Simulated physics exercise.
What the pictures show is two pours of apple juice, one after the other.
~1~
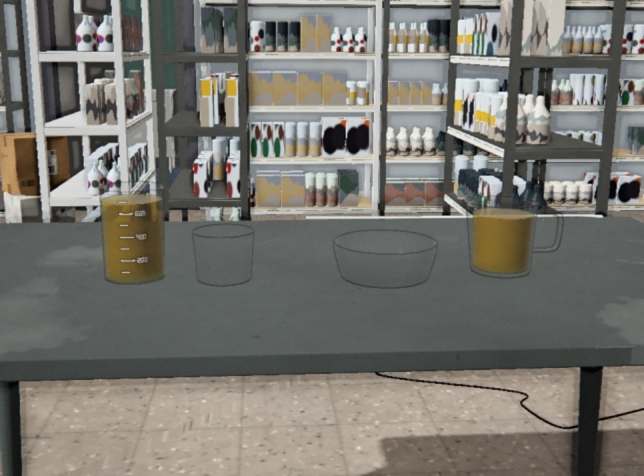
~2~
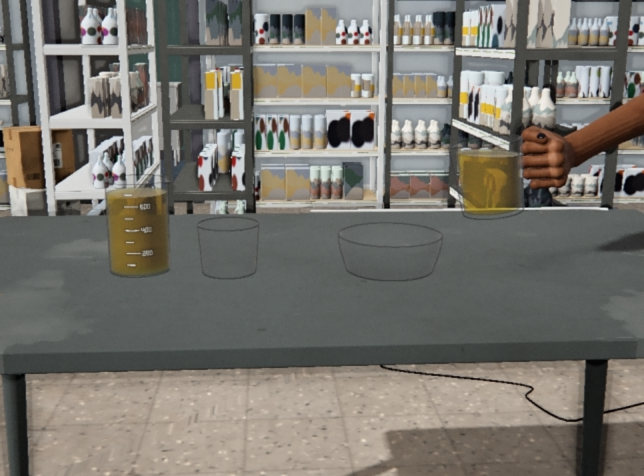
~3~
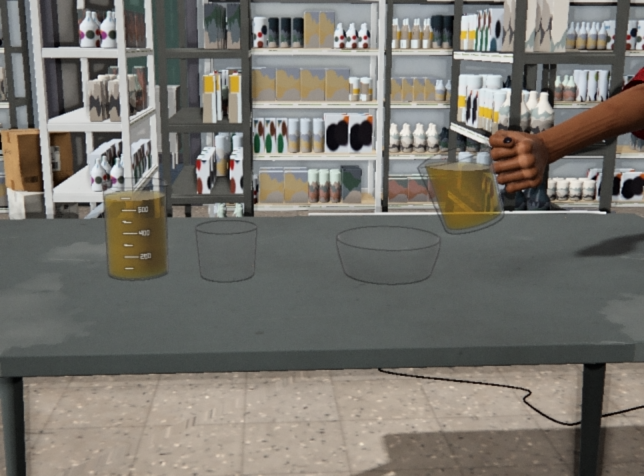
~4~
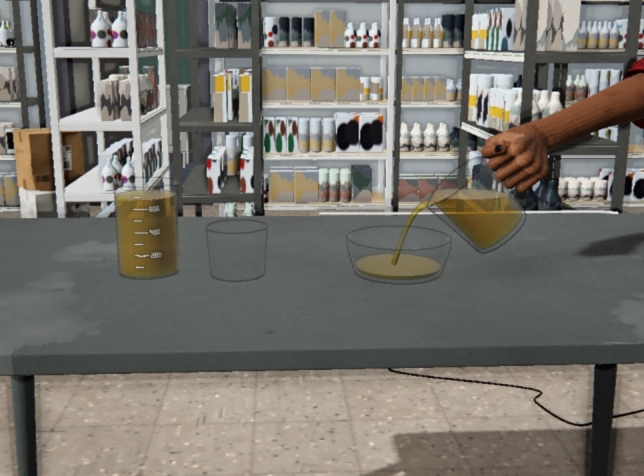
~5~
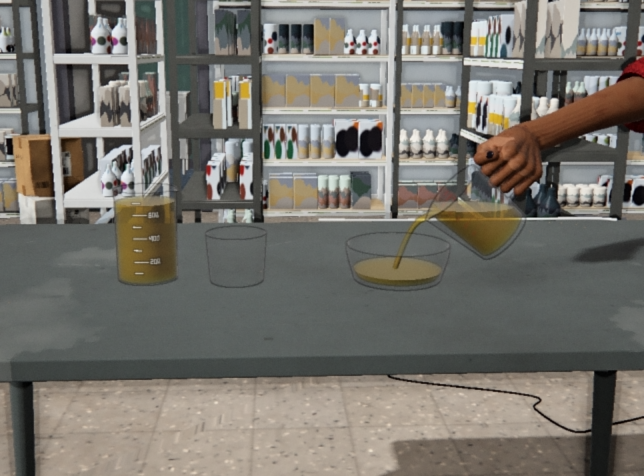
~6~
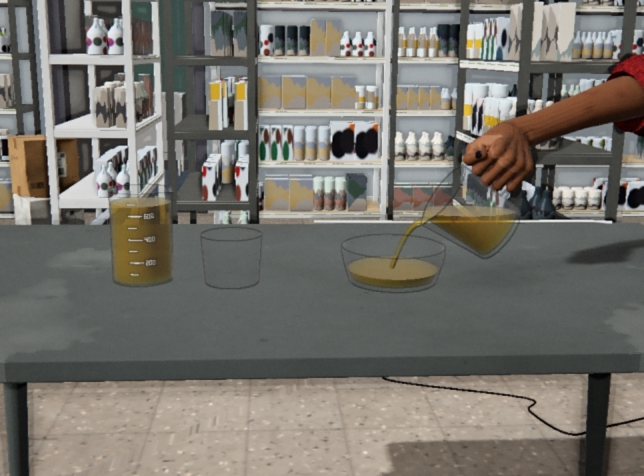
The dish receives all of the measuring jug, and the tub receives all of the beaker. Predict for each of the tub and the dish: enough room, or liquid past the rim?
My prediction: Tub: Too little space; dish: Enough space.
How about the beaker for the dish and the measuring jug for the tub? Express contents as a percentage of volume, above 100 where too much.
Estimate: 90 in a hundred, then 130 in a hundred.
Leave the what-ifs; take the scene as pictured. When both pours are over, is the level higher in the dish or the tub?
The level ends higher in the one on the left.
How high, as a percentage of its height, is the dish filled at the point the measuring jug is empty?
Level: Roughly 70% of the height.
Next, the dish is about half full.
After that, the dish is about two thirds full.
Finally, the tub is full to the brim with a puddle round it; the dish is about two thirds full.
